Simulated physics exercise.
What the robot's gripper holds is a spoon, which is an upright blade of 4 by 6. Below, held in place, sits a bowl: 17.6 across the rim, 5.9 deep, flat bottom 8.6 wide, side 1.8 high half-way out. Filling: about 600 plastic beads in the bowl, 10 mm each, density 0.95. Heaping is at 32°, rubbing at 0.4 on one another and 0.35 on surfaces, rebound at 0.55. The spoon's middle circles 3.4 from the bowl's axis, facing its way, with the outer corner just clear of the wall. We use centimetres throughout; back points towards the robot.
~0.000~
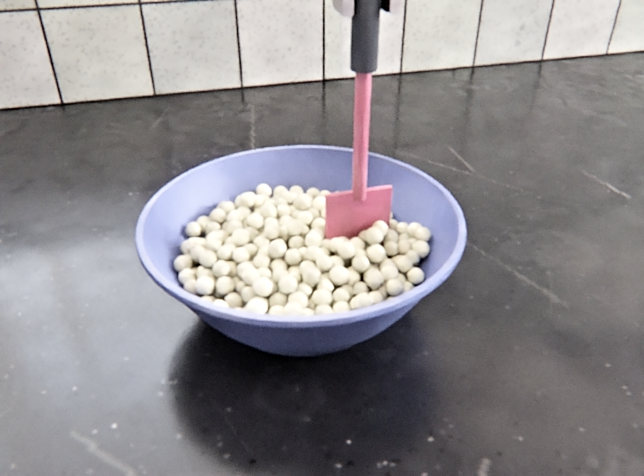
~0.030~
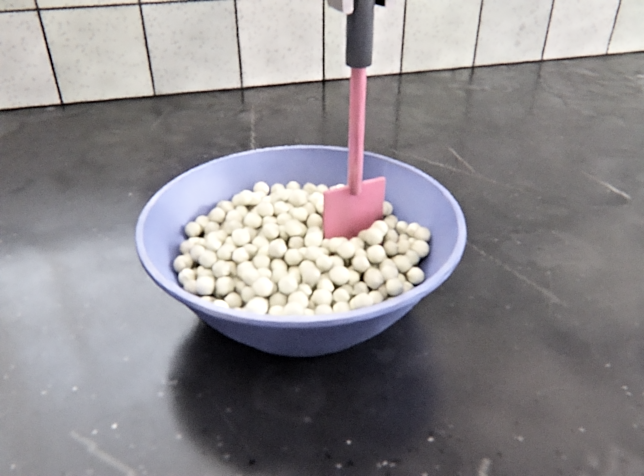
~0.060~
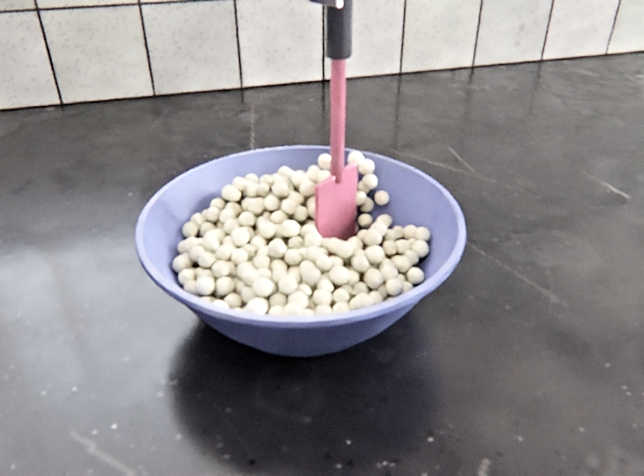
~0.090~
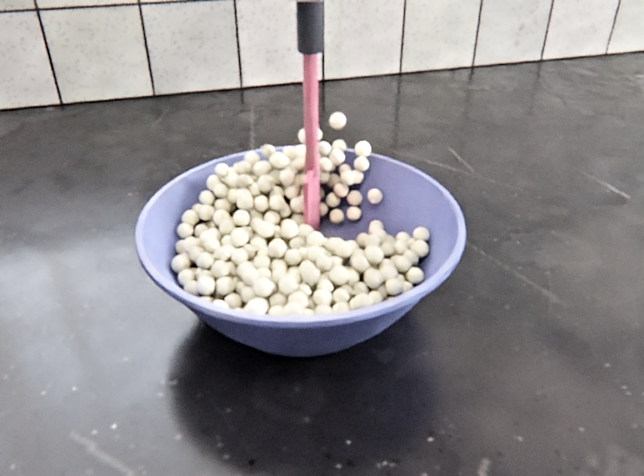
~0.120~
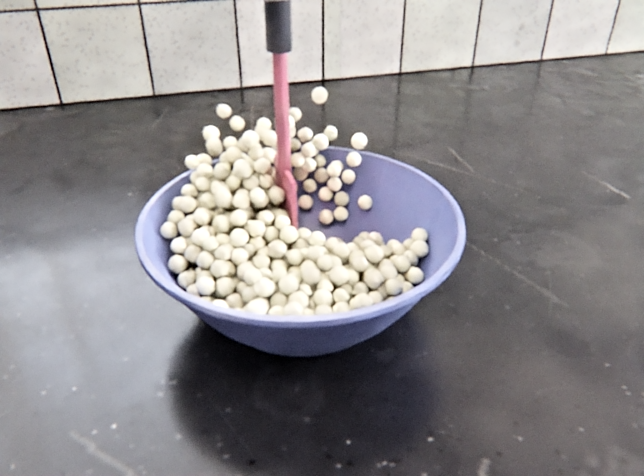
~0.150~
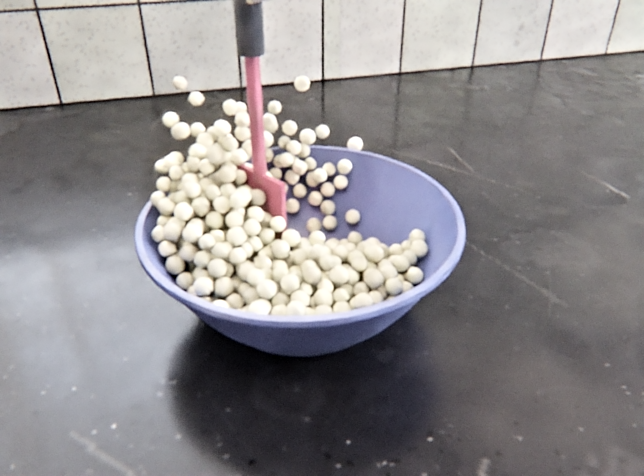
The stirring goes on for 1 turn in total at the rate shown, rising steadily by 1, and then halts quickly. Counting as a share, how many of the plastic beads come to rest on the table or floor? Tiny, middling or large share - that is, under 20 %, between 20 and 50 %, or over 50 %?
The share is middling, between 20 and 50 %.
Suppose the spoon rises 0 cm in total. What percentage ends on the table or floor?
Near 35 in a hundred.
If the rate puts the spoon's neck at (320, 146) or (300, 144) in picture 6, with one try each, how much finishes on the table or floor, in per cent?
It comes to roughly 5 per cent and then 10 per cent.
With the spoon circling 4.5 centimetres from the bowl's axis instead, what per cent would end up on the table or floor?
It would be near 35 per cent.
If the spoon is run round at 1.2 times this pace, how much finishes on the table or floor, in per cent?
I'd say about 40 %.
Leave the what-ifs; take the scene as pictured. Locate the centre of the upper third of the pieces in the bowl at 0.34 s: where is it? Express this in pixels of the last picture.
Near (383, 259).
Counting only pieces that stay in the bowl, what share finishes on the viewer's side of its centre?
45 %.
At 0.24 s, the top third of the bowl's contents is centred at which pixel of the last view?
About (233, 266) in the last picture.
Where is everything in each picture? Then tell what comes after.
Spoon neck at (360, 167), 0° round; upper third of the load around (297, 247), from x 185 to 425, top at y 190; 605 in the bowl, in the first frame.
Spoon neck at (355, 161), 11° round; upper third of the load around (298, 245), from x 185 to 425, top at y 190, in the second frame.
Spoon neck at (337, 151), 37° round; upper third of the load around (289, 228), from x 180 to 420, top at y 160, in the third frame.
Spoon neck at (311, 145), 65° round; upper third of the load around (277, 211), from x 180 to 420, top at y 120, in the fourth frame.
Spoon neck at (283, 145), 94° round; upper third of the load around (253, 197), from x 170 to 420, top at y 95; 602 in the bowl, 3 in flight or on the tool, in the fifth frame.
Spoon neck at (258, 150), 122° round; upper third of the load around (225, 196), from x 160 to 420, top at y 85; 592 in the bowl, 13 in flight or on the tool, in the sixth frame.
By 0.24 s, 209° round, highest piece 10 above the table; 536 in the bowl, 9 on the table or floor, 60 in flight or on the tool.
By 0.34 s, 297° round, highest piece 10 above the table; 473 in the bowl, 78 on the table or floor, 54 in flight or on the tool.
By 0.58 s, 0° round, highest piece 6 above the table; 421 in the bowl, 182 on the table or floor, 2 in flight or on the tool.
By 1.28 s, 0° round, highest piece 6 above the table; 421 in the bowl, 184 on the table or floor.
Final count, 421 in the bowl, 184 on the table or floor. That is 30 % on the table or floor.
